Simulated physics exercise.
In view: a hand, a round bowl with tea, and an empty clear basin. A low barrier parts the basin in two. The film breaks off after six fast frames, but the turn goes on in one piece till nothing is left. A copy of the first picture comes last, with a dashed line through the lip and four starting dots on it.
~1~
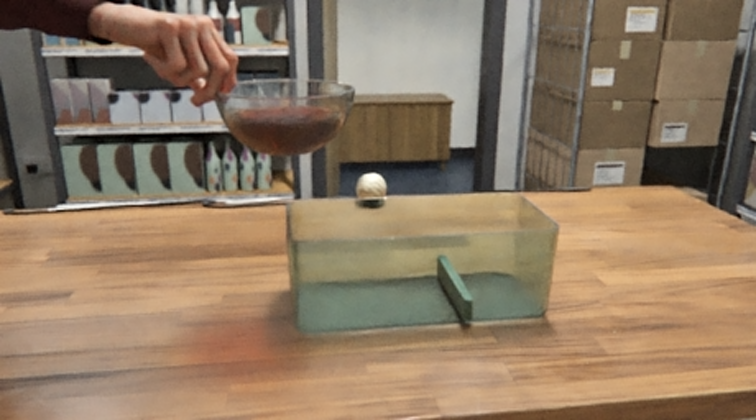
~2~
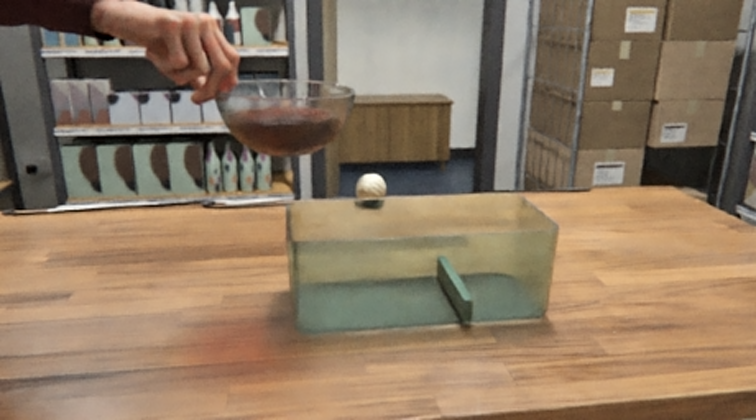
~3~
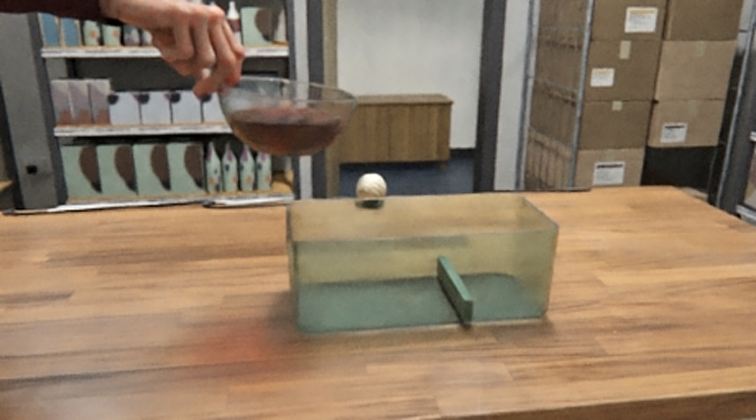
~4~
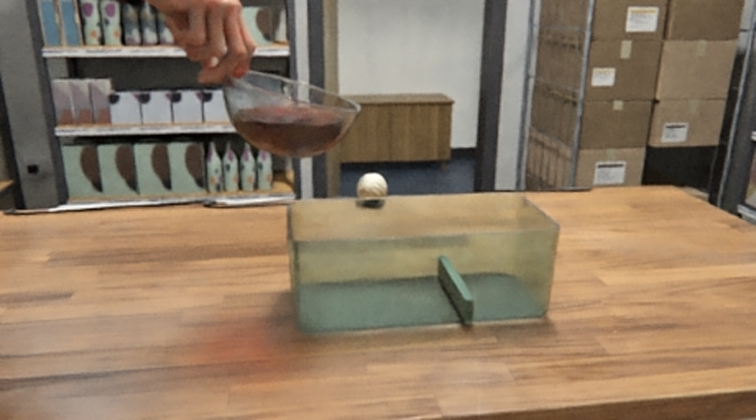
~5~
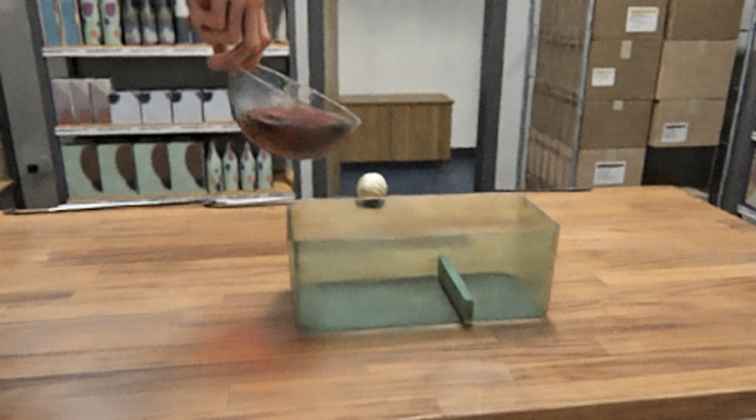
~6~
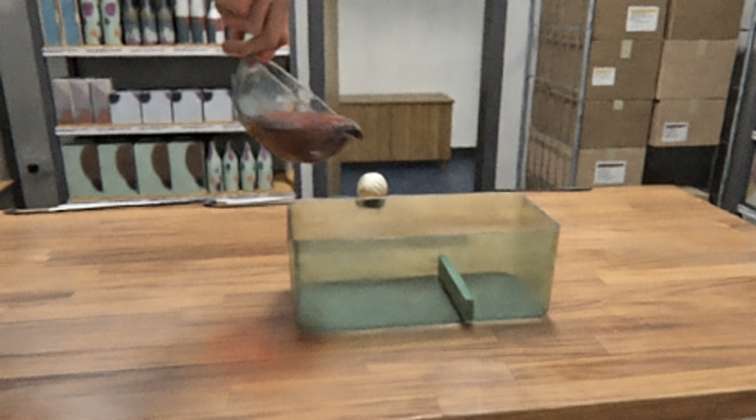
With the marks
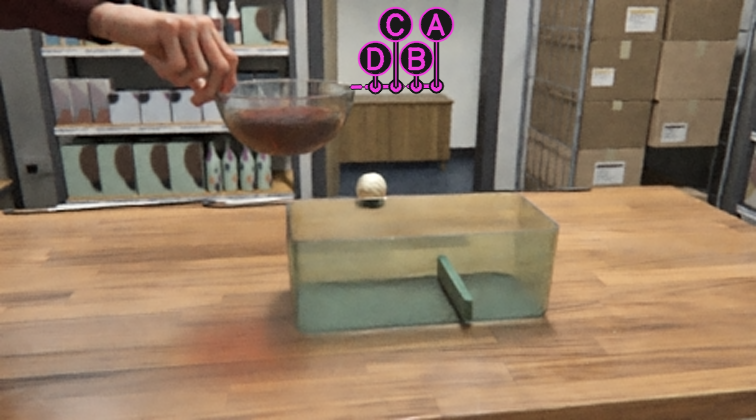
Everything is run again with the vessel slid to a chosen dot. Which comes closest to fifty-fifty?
A.
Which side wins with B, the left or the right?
The left one.
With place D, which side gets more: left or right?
The left one.
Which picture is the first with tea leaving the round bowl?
In picture 6.
On the marked copy, A at (436, 86); B at (416, 86); C at (395, 86); D at (375, 86).
With A, about 48 % ends left of the wall and 50 % right of it.
With B, about 72 % ends left of the wall and 26 % right of it.
With C, about 89 % ends left of the wall and 9 % right of it.
With D, about 85 % ends left of the wall and 14 % right of it.
